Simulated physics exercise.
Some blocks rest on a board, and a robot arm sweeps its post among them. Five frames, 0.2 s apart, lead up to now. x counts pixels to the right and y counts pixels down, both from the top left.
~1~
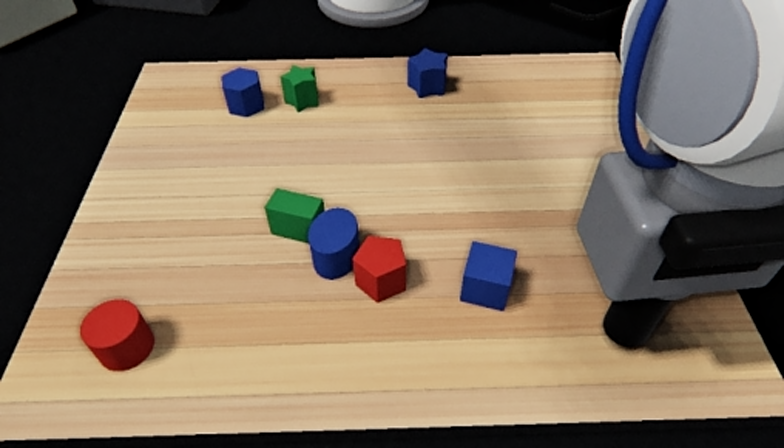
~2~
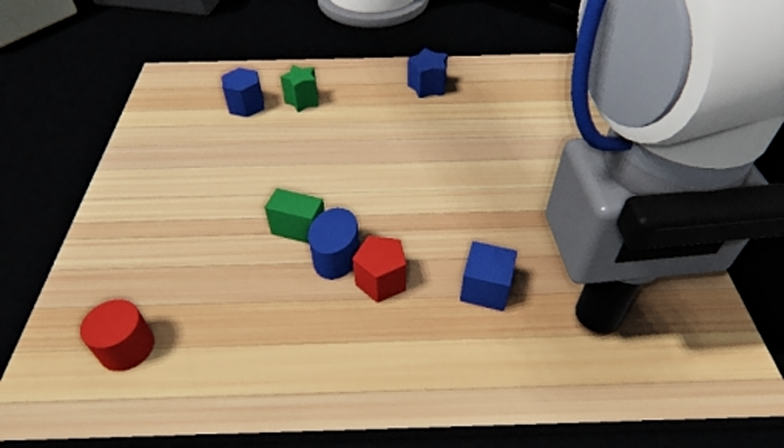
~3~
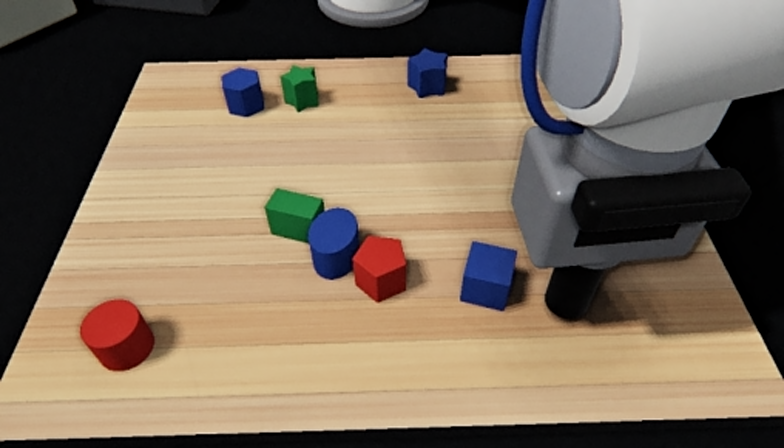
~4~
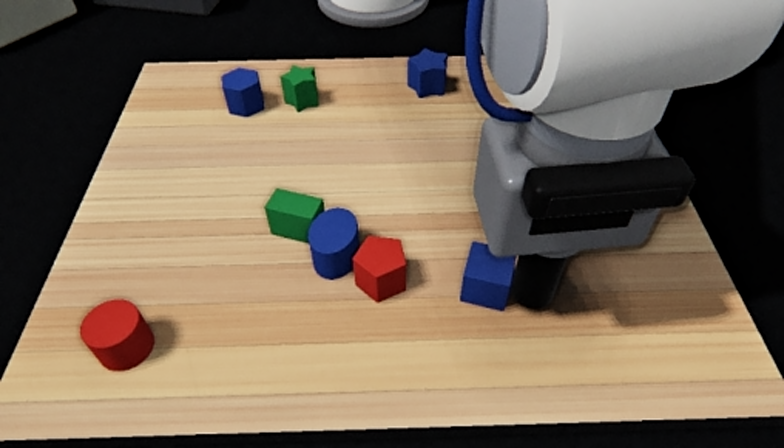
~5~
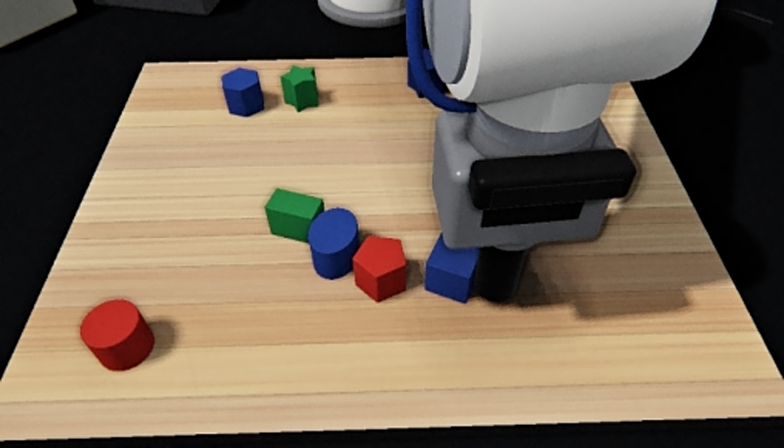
The video shows a robot arm moving left across a wooden board scattered with red, green and blue blocks, its black post reaching the blue cube and pushing it left toward the red pentagon while the other blocks stay still.
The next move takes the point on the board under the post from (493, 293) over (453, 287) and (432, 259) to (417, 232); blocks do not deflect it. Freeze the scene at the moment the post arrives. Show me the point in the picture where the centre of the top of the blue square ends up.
The centre of its top will be at (389, 236).
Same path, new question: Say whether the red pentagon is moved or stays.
The red pentagon is moved.
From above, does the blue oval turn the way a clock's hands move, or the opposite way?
Viewed from above, clockwise.
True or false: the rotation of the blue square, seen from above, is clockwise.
The statement is false.
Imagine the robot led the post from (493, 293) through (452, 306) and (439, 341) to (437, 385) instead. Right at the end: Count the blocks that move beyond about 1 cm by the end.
One gets moved.
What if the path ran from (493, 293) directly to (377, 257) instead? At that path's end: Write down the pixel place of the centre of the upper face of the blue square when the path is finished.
Around (337, 246).
What follows on the original path. One third of the way, post at (453, 278); blue oval at (330, 228); red pentagon at (363, 254); blue square at (415, 244).
Two thirds of the way, post at (433, 251); green oblong block at (290, 199); blue oval at (321, 229), turned 20° clockwise; red pentagon at (348, 261); blue square at (390, 236), turned 40° anticlockwise.
At the end, post at (417, 224); green oblong block at (290, 199); blue oval at (321, 229), turned 20° clockwise; red pentagon at (348, 261); blue square at (389, 236), turned 45° anticlockwise.
